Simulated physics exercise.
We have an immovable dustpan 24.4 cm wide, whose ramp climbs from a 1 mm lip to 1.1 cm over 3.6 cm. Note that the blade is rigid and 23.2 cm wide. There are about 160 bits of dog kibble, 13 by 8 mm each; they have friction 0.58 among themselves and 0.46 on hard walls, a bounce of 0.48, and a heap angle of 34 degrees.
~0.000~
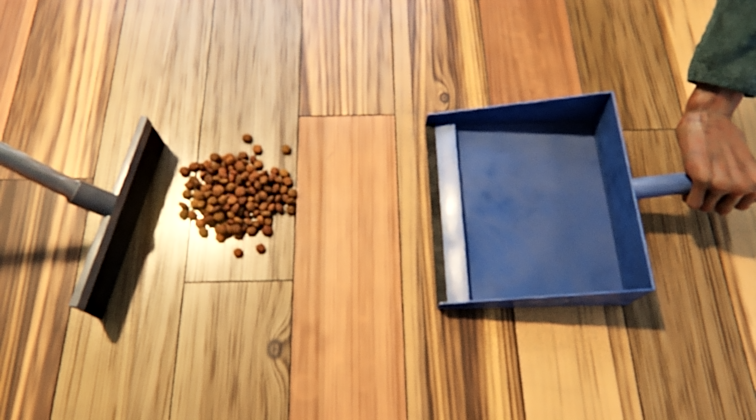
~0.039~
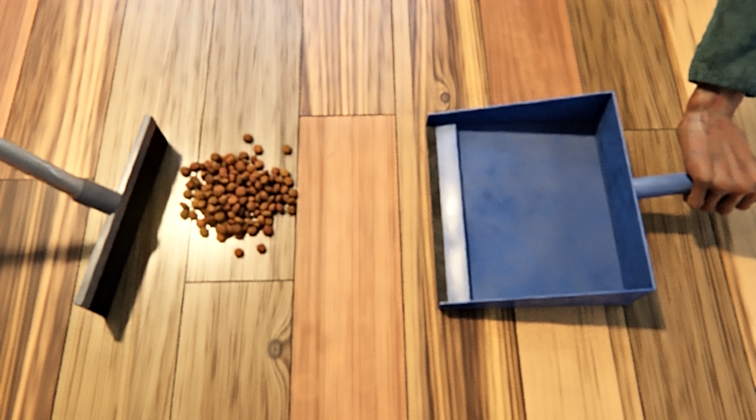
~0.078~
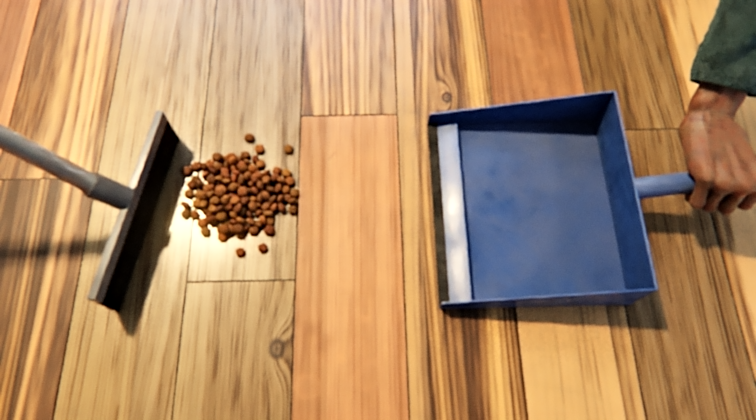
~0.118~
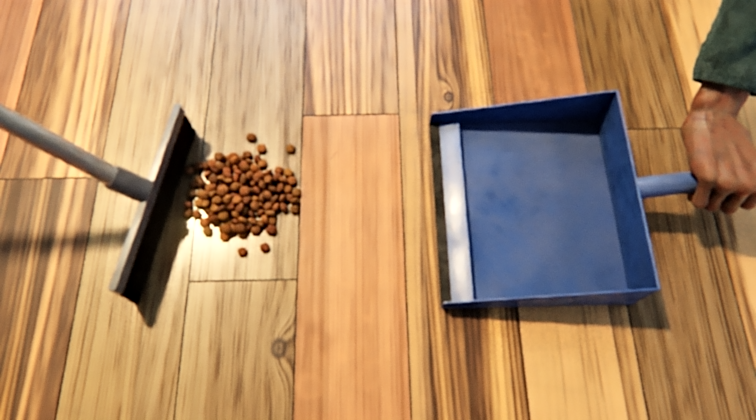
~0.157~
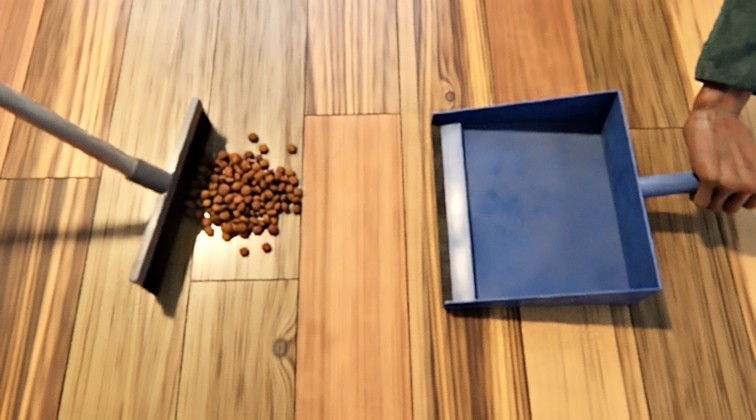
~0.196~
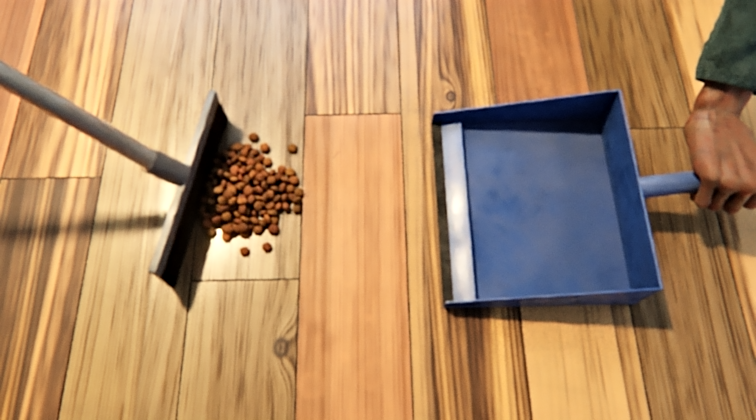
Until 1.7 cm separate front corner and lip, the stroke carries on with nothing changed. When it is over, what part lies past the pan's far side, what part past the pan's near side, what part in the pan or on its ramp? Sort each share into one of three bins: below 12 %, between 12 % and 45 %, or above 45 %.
Past the pan's far side: Between 12 % and 45 %; past the pan's near side: Below 12 %; in the pan or on its ramp: Below 12 %.
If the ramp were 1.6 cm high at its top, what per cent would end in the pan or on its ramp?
Estimated share: Around 0 in a hundred.
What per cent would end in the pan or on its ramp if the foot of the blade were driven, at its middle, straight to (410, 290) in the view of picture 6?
About 25 per cent.
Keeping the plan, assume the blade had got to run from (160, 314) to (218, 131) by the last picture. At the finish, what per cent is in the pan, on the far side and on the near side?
Pan: 35, far side: 0, near side: 5.
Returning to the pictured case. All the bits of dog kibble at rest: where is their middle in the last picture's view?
Centre at rest: Approx. (412, 163) px.
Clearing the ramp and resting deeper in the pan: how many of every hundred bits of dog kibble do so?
I'd put it near 0 per cent.
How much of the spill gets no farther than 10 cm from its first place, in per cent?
That share is some 10 percent.
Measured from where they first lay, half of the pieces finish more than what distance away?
That distance is around 22 cm.
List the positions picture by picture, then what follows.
Blade from (79, 305) to (147, 124), moved 0.0 cm, 0 of the pieces shifted so far; middle of the pieces at (239, 192); pan at (536, 208), in the first picture.
Blade from (84, 304) to (151, 123), moved 0.4 cm, 0 of the pieces shifted so far; middle of the pieces at (240, 192), in the second picture.
Blade from (97, 298) to (162, 118), moved 1.6 cm, 0 of the pieces shifted so far; middle of the pieces at (241, 192), in the third picture.
Blade from (117, 289) to (180, 112), moved 3.6 cm, 0 of the pieces shifted so far; middle of the pieces at (243, 191), in the fourth picture.
Blade from (138, 280) to (198, 105), moved 5.7 cm, 4 of the pieces shifted so far; middle of the pieces at (245, 191), in the fifth picture.
Blade from (157, 272) to (214, 98), moved 7.8 cm, 55 of the pieces shifted so far; middle of the pieces at (249, 191); pan at (542, 207). The blade's pace is about 0.53 m/s, heading 26 degrees away from the viewer's side, in the sixth picture.
After 0.46 s, middle of the blade 17 cm from the lip; 0 % over the lip, far side 5 %, near side 0 %.
Then, at 0.63 s, middle of the blade 9 cm from the lip; 0 % over the lip, far side 15 %, near side 0 %.
After 0.93 s, middle of the blade 4 cm from the lip; 0 % over the lip, far side 20 %, near side 0 %.
In the end, at 1.2 s, far side 20 %, near side 0 %, pan 0 %, in front of the lip or behind the blade 75 %.
